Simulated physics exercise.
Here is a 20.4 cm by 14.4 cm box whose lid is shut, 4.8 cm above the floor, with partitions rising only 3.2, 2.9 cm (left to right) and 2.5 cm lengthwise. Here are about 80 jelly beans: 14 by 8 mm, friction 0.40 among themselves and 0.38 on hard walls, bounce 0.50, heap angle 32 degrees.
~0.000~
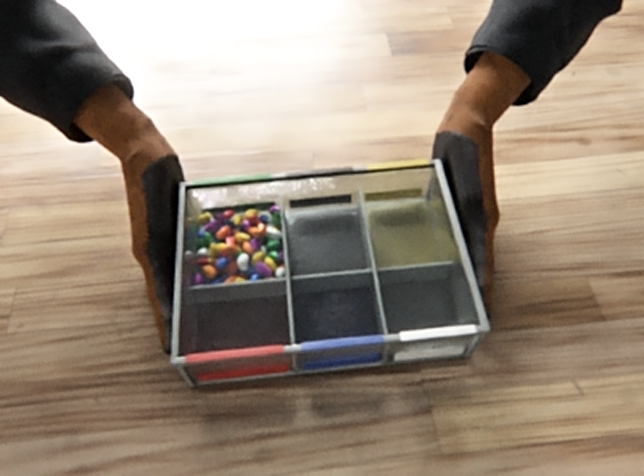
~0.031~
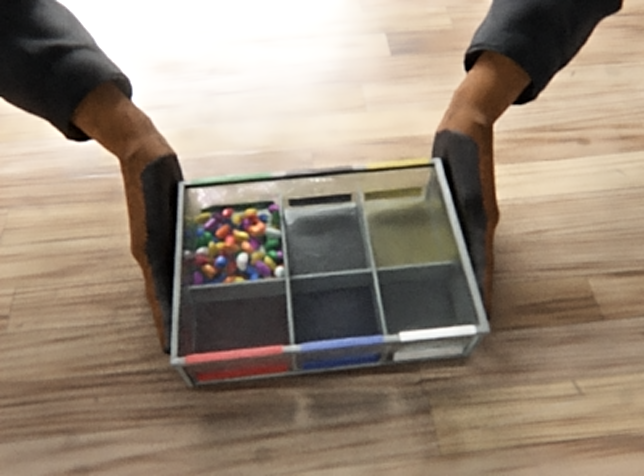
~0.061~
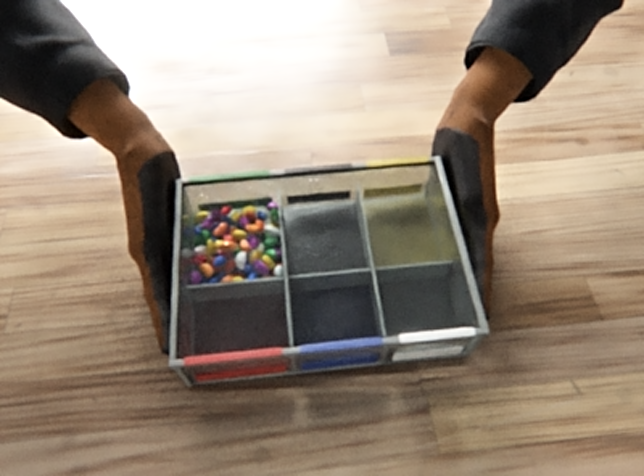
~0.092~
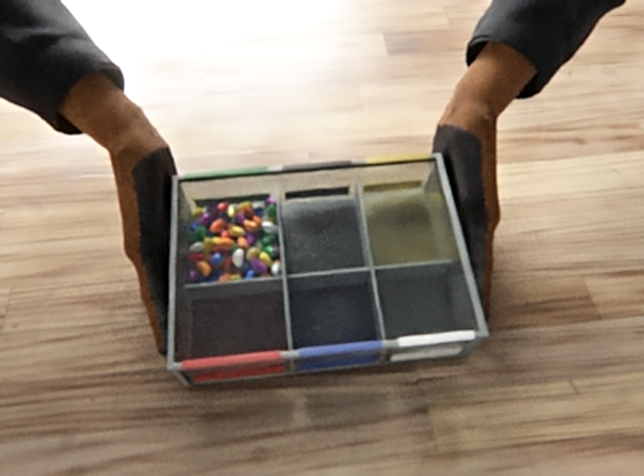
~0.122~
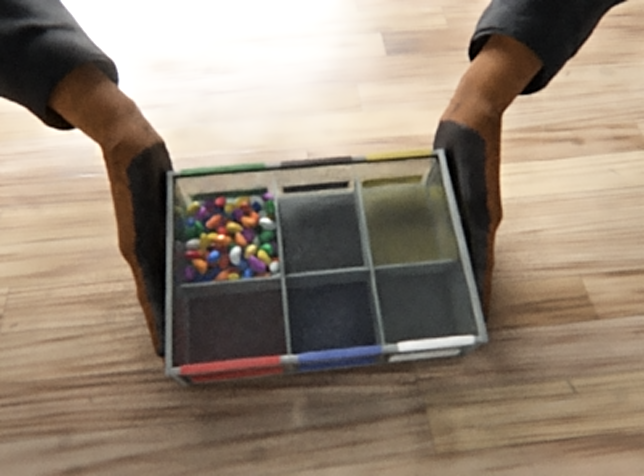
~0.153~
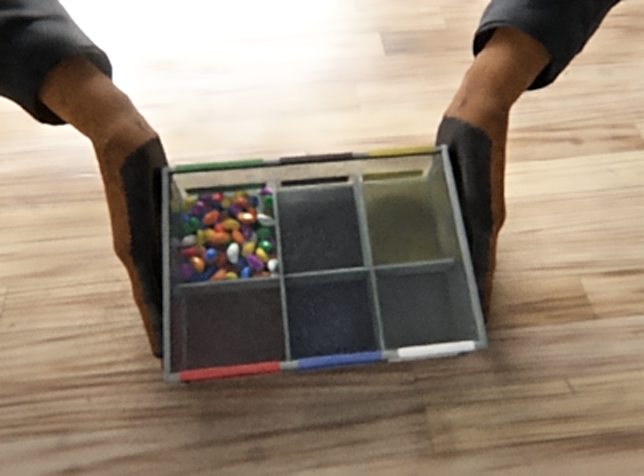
We see two gloved hands holding a clear, lidded box with six compartments above a wooden floor, colourful jelly beans filling the back left one; the hands then gradually tilt the box slightly, and the beans stay in their compartment.
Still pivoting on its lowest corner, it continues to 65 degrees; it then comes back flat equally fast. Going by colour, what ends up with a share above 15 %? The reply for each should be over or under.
For red it is over, for blue it is under, for green it is over, for yellow it is under, for white it is under, for black it is under.
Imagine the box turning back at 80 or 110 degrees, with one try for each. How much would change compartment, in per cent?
Try one gives around 60 %, try two around 100 %.
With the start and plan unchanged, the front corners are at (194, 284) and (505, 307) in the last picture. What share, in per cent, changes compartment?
Estimate: Near 20 %.
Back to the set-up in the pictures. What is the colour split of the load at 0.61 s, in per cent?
Red 0, blue 0, green 100, yellow 0, white 0, black 0.
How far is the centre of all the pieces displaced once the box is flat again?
The balance point ends up some 3.5 centimetres from where it began.
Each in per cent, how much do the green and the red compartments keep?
Green 75 %, red 25 %.
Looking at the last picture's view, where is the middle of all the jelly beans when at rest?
Approximately (242, 278) in the last view.
Then, at 0.61 s, tilt 64 degrees; green 100 %.
After 0.91 s, tilt 27 degrees; red 25 %, green 75 %.
Then, at 1.31 s, tilt 0 degrees; red 25 %, green 75 %.
At rest (1.6 s), red 25 %, blue 0 %, green 75 %, yellow 0 %, white 0 %, black 0 %.
